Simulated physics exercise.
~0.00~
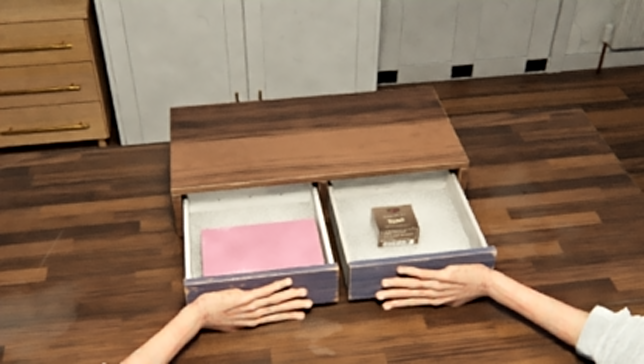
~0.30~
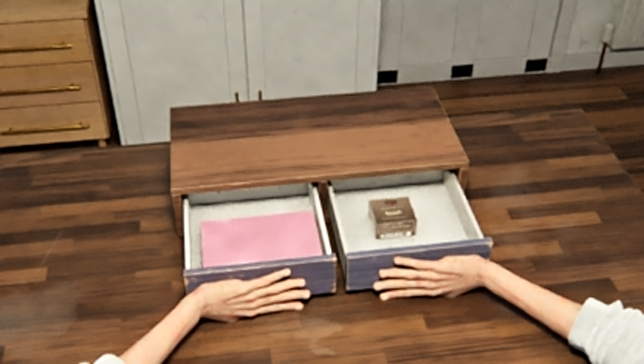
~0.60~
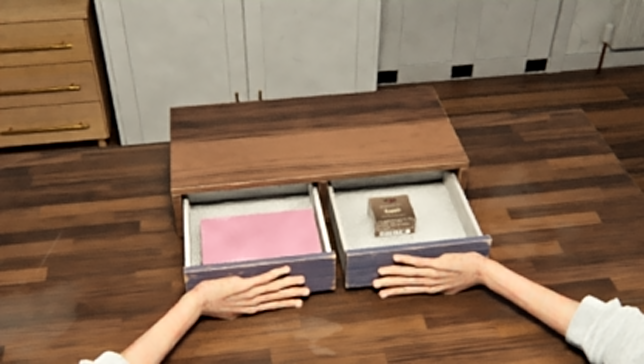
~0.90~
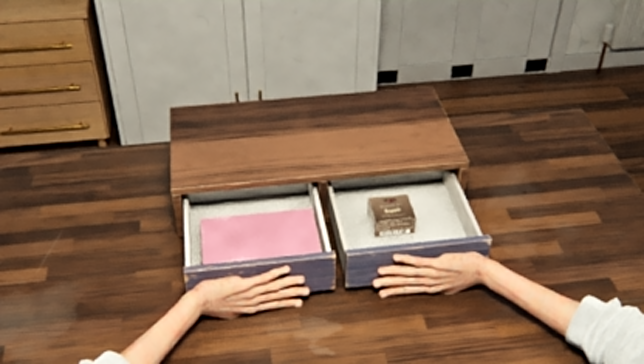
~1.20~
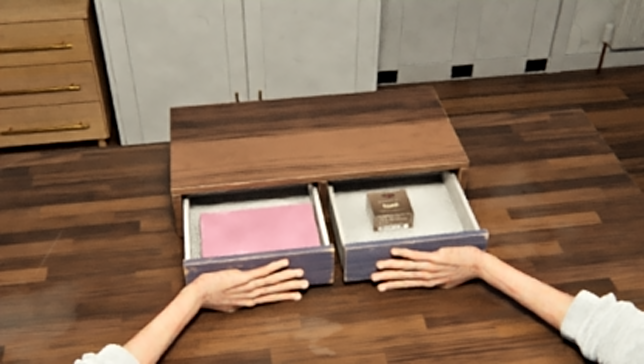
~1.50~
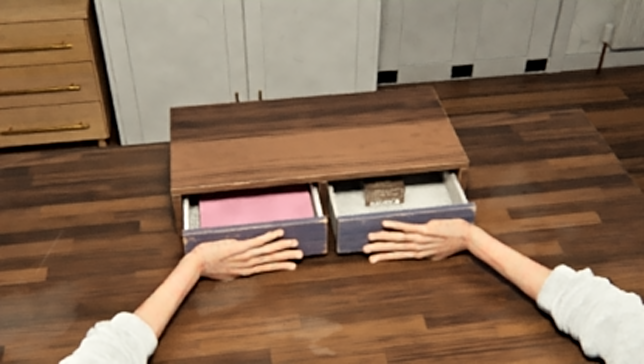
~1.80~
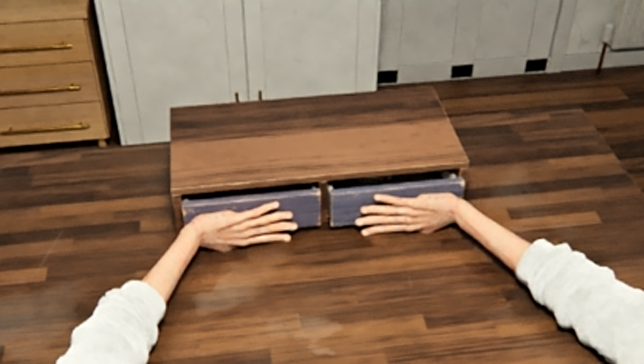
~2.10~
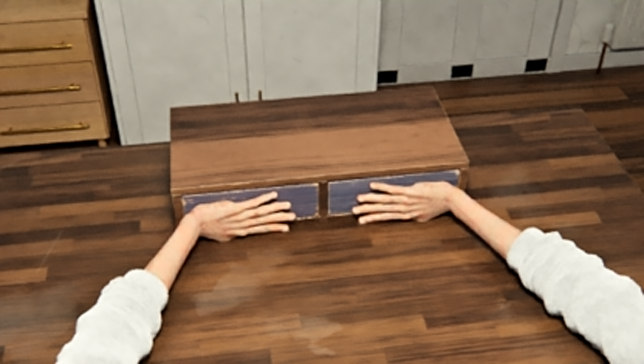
On a dark wood surface, two hands pushing side-by-side drawers holding a pink book and brown carton until both shut fully.
